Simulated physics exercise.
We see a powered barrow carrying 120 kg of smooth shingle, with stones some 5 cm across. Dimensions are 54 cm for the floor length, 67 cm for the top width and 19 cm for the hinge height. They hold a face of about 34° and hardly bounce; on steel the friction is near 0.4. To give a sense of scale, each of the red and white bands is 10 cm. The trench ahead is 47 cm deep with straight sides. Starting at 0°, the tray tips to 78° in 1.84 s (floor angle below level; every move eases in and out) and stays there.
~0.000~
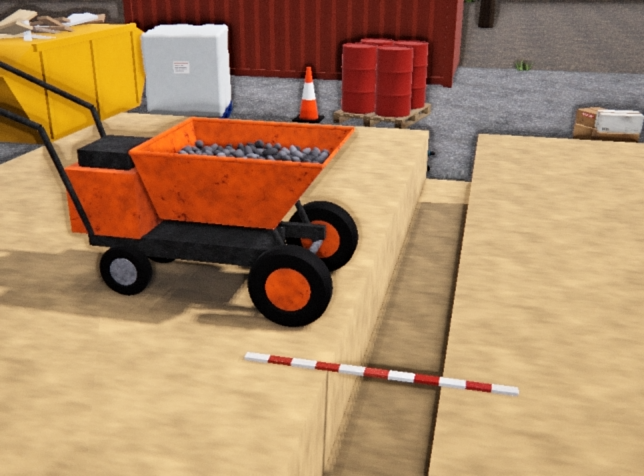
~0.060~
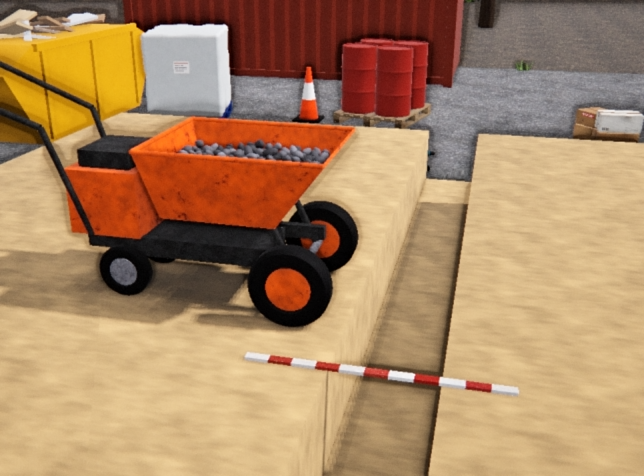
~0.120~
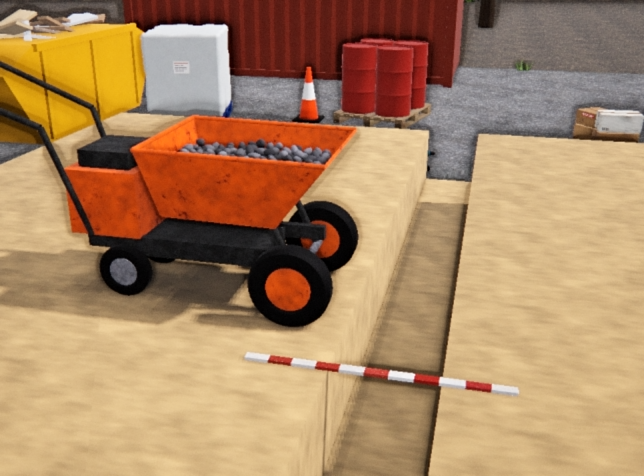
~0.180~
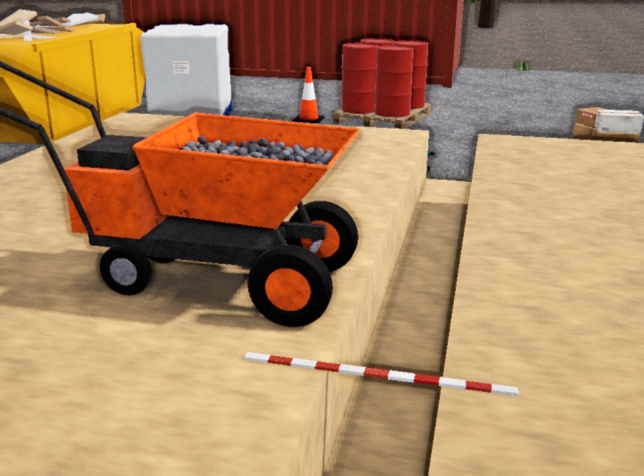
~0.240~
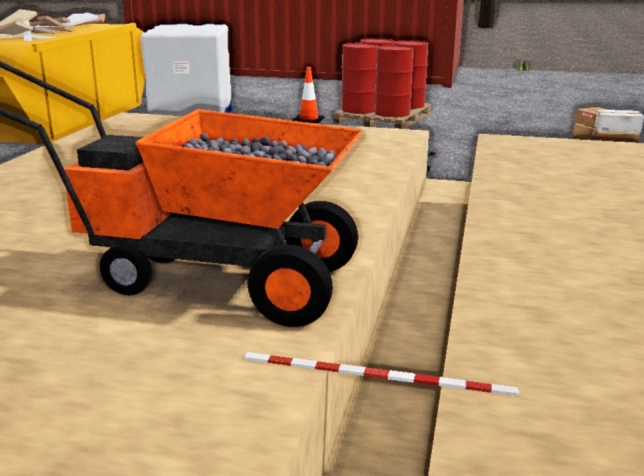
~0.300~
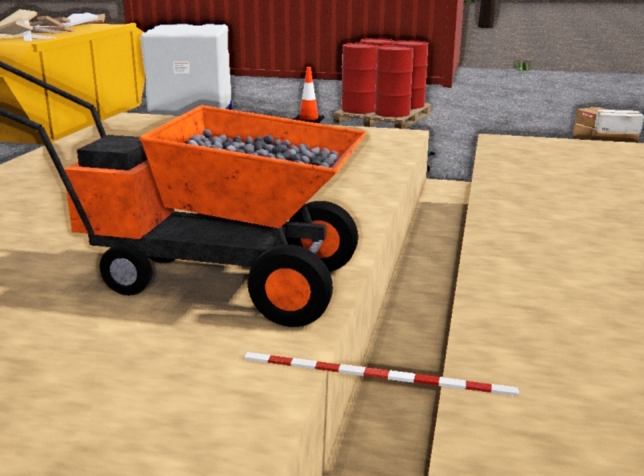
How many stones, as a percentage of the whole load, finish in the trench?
Roughly 35 per cent of the load ends up in the trench.
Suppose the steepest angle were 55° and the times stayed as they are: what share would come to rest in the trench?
I'd expect around 30 in a hundred.
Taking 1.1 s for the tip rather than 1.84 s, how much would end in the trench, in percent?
Roughly 25% would finish there.
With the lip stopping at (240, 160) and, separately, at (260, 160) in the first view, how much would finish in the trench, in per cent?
Roughly 100 in a hundred, then 100 in a hundred.
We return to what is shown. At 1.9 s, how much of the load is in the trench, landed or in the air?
By then, around 15 percent.
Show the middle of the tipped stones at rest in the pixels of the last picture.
The tipped stones centre close to (486, 310).
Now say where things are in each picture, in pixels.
The tray is at 0°, its lip at (323, 167); the top of the load is at (245, 154), in the first picture.
The tray is at 0°, its lip at (323, 167); the top of the load is at (237, 153); the stones move at 0.1 m/s on average, in the second picture.
Lip at (325, 167), floor tilted 1°, highest stones at (238, 152); the stones move at 0.1 m/s on average, in the third picture.
The tray is at 2°, its lip at (328, 168); the top of the load is at (240, 151); the stones move at 0.2 m/s on average, in the fourth picture.
Lip at (331, 170), floor tilted 4°, highest stones at (234, 148); the stones move at 0.3 m/s on average, in the fifth picture.
Lip at (336, 172), floor tilted 6°, highest stones at (220, 144); the stones move at 0.3 m/s on average, in the sixth picture.
After 1.4 s the floor is at 66°; 97 % in the tray, 3 % in the trench; the foremost stones are at (457, 258).
After 1.9 s the floor is at 78°; 23 % in the tray, 16 % in the trench, 61 % past the trench; the foremost stones are at (628, 320).
After 2.3 s the floor is at 78°; 3 % in the tray, 28 % in the trench, 69 % past the trench; the foremost stones are past the picture's edge.
After 4.2 s the floor is at 78°; 0 % in the tray, 35 % in the trench, 65 % past the trench; the foremost stones are past the picture's edge.
